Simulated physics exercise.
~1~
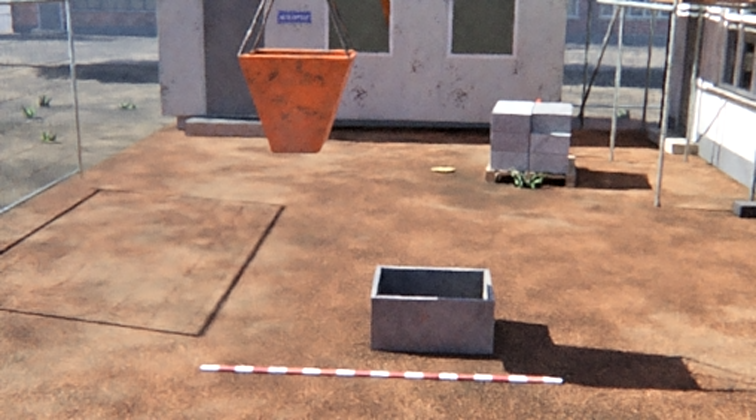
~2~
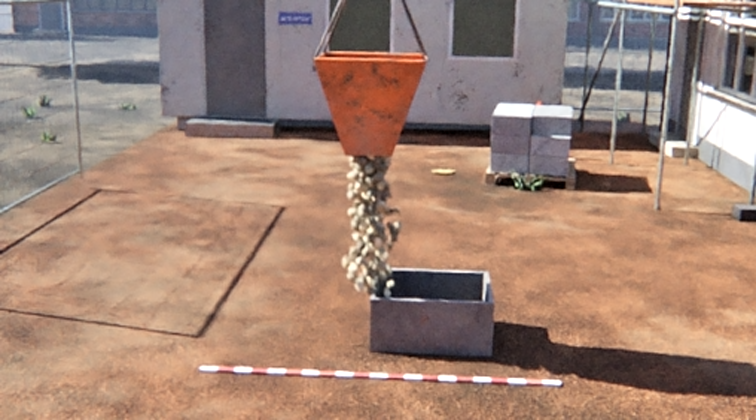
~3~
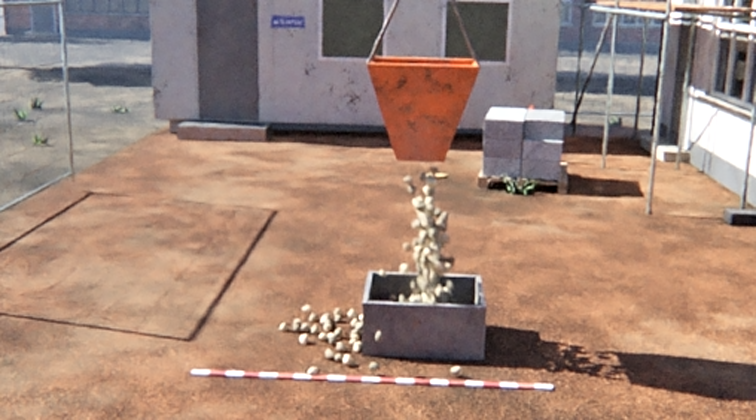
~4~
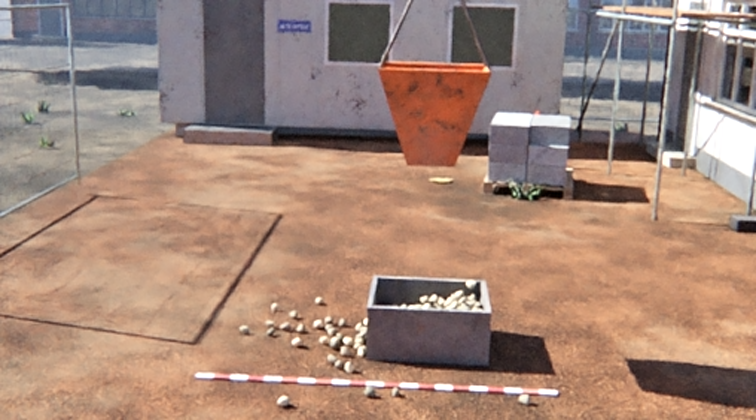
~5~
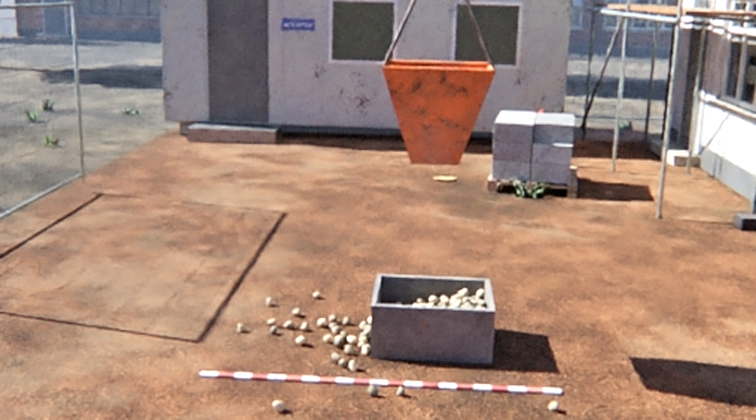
An orange crane skip hangs over a yard of reddish-brown dirt, seen from slightly above by a gently swaying camera. Below it sits an open grey bin, with a red and white staff on the ground in front, a pallet of grey blocks behind to the right, and a pale building at the back. The skip moves rightwards and pale round stones pour from its bottom, first near the bin's left edge, then into it. Some spill and scatter on the dirt, mostly to the left. The skip empties and hangs almost still, with most stones in the bin.
